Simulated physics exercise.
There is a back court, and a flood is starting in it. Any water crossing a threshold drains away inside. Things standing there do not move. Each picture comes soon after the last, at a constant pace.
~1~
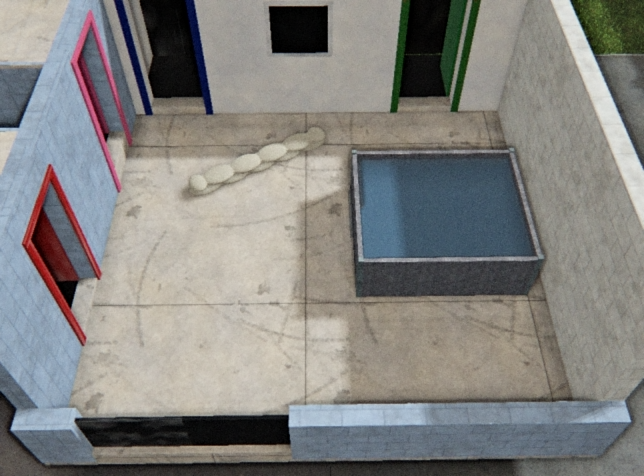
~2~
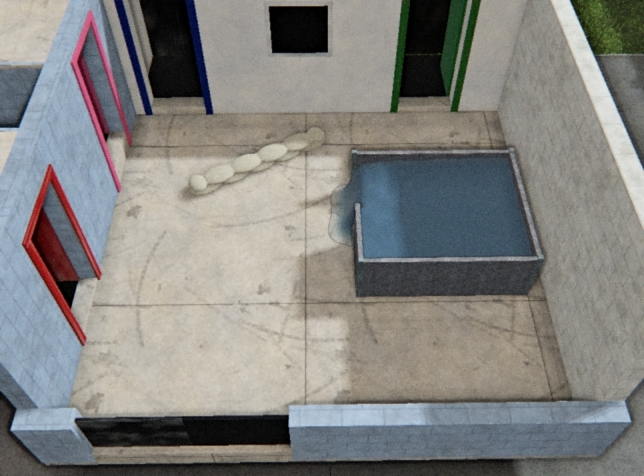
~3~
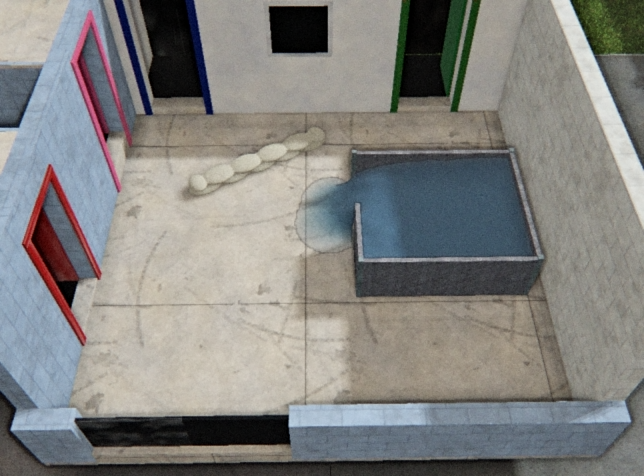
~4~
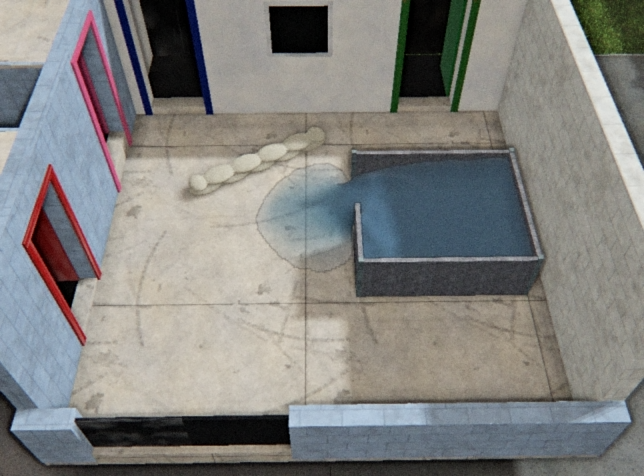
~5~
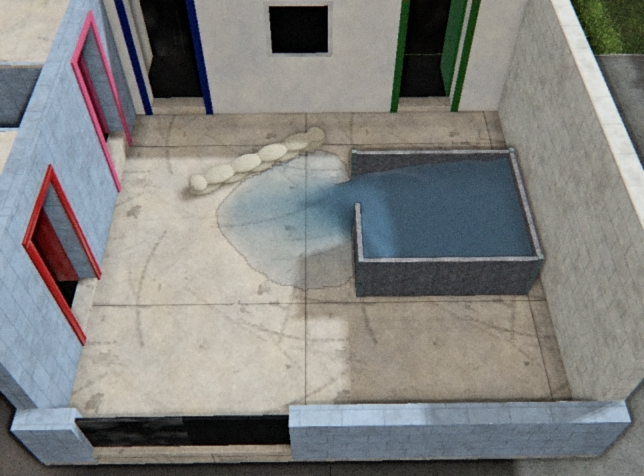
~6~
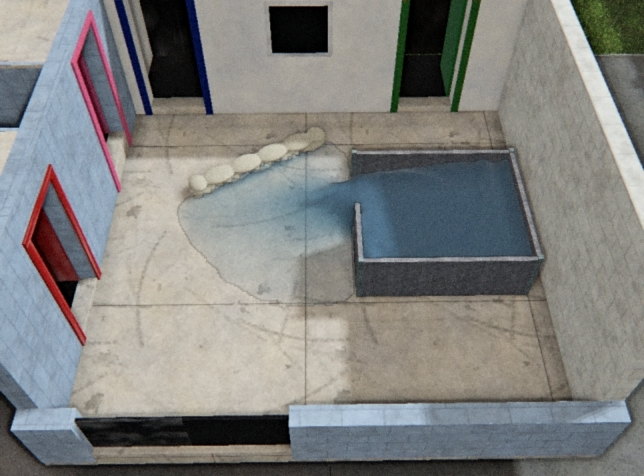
Water pouring from a gap in the left side of a raised tank, spreading leftward across a walled court beside pale sandbags.
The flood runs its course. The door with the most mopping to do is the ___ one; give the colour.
Red.
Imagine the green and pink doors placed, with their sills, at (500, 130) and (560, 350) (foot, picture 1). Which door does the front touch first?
Earliest: The red-painted one.
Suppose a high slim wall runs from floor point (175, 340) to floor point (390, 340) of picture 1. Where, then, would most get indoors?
Result: The red door.
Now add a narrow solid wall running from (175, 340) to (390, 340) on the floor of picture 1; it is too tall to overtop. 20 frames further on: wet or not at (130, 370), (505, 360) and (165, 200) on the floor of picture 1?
One by one: Submerged, unwetted, submerged.
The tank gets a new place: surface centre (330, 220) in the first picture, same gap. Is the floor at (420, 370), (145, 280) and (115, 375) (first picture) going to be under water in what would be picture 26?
Log, spots in order: Unwetted / taken by the flood / taken by the flood.
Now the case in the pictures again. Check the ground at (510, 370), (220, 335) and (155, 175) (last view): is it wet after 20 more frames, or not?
Well, in the order you listed them: Not wetted, next inundated, last inundated.
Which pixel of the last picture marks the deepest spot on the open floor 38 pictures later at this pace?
Near (63, 434).
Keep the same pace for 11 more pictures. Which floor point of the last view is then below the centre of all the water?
I'd put my finger on (345, 236).
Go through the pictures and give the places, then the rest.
Still water in the tank at (440, 206), in the first frame.
Water pours out at (357, 202) and has run to (340, 190), in the second frame.
Water pours out at (356, 204) and has run to (304, 234), in the third frame.
The front is at (263, 225), out from the gap at (356, 205), in the fourth frame.
The front is at (224, 209), out from the gap at (356, 205), in the fifth frame.
Water pours out at (356, 205) and has run to (184, 210), in the sixth frame.
A moment on, water covers 30 % of the floor; red door not reached, green door not reached, pink door not reached, blue door not reached.
Next, water covers 50 % of the floor; red door some in, green door not reached, pink door wet at the sill, nothing in, blue door not reached.
Then, water covers 55 % of the floor; red door a lot in, green door wet at the sill, nothing in, pink door wet at the sill, nothing in, blue door wet at the sill, nothing in.
Later, water covers 90 % of the floor; red door a lot in, green door wet at the sill, nothing in, pink door wet at the sill, nothing in, blue door wet at the sill, nothing in.
In the end, water covers 95 % of the floor; red door a lot in, green door wet at the sill, nothing in, pink door wet at the sill, nothing in, blue door wet at the sill, nothing in; the red door has let in the most.
